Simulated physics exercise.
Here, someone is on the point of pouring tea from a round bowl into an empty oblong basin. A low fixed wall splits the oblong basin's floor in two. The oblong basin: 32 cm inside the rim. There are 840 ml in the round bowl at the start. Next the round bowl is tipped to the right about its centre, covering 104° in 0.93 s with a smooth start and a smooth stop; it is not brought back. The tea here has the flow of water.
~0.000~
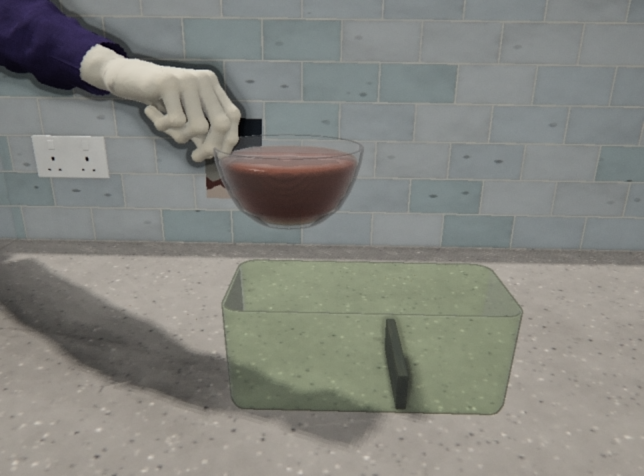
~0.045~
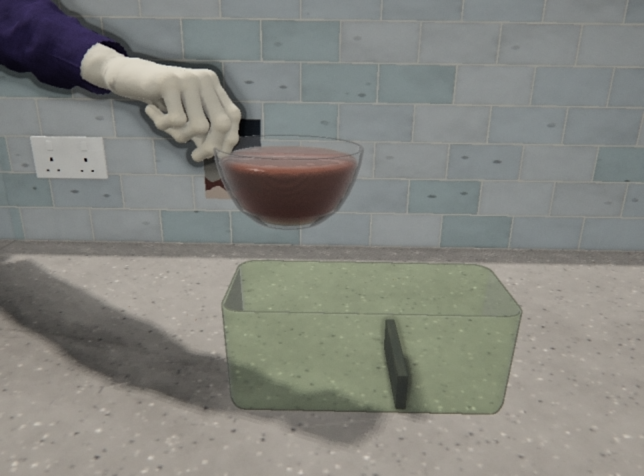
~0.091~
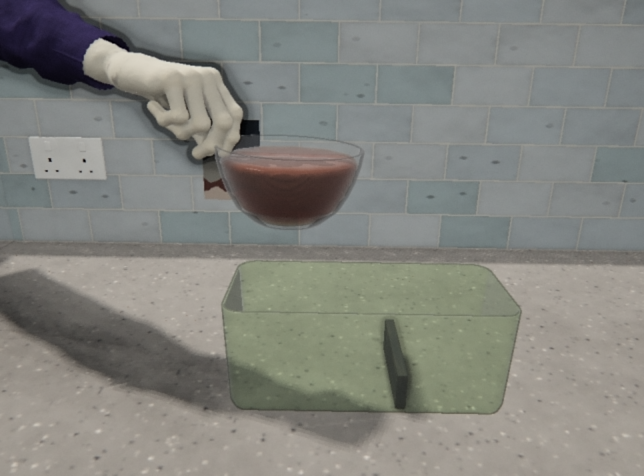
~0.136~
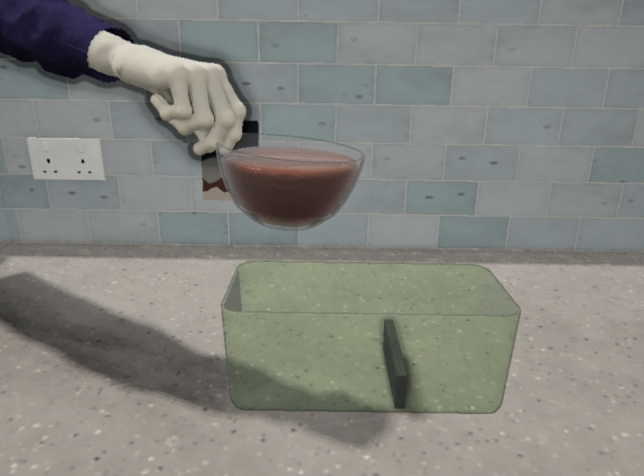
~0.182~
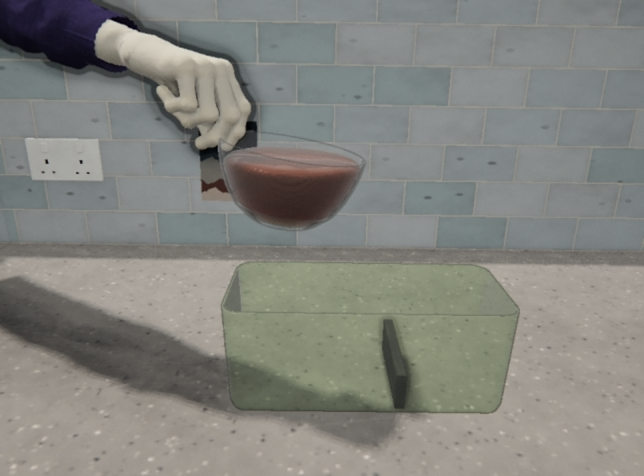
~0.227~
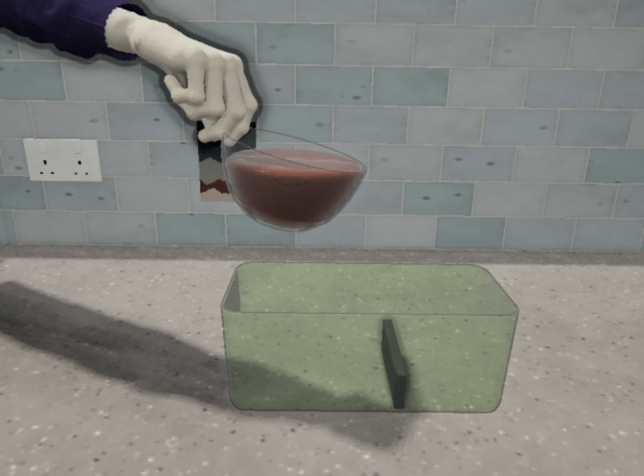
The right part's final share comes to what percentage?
It comes to roughly 60 %.
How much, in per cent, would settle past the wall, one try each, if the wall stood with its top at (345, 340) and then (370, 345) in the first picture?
It comes to 95 per cent, and then 80 per cent.
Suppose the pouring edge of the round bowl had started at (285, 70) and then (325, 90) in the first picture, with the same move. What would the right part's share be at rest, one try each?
Some 5 and 35 per cent, in that order.
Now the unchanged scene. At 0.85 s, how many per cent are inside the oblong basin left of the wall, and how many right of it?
I'd say some 32 in a hundred on the left and 62 on the right.
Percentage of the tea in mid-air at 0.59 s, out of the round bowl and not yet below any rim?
34 %.
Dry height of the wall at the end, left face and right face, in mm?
Left about 32 mm, while the right is about 10 mm.
After 0.59 s the tilt is 73° and 41 per cent is still to pour, 3 is left of the wall and 22 right of it.
After 0.85 s the tilt is 102° and 2 per cent is still to pour, 31 is left of the wall and 62 right of it.
After 1.13 s the tilt is 104° and 0 per cent is still to pour, 39 is left of the wall and 61 right of it.
After 1.43 s the tilt is 104° and 0 per cent is still to pour, 39 is left of the wall and 60 right of it.
In the end 39 per cent lies left of the wall, 60 right of it and 1 outside.
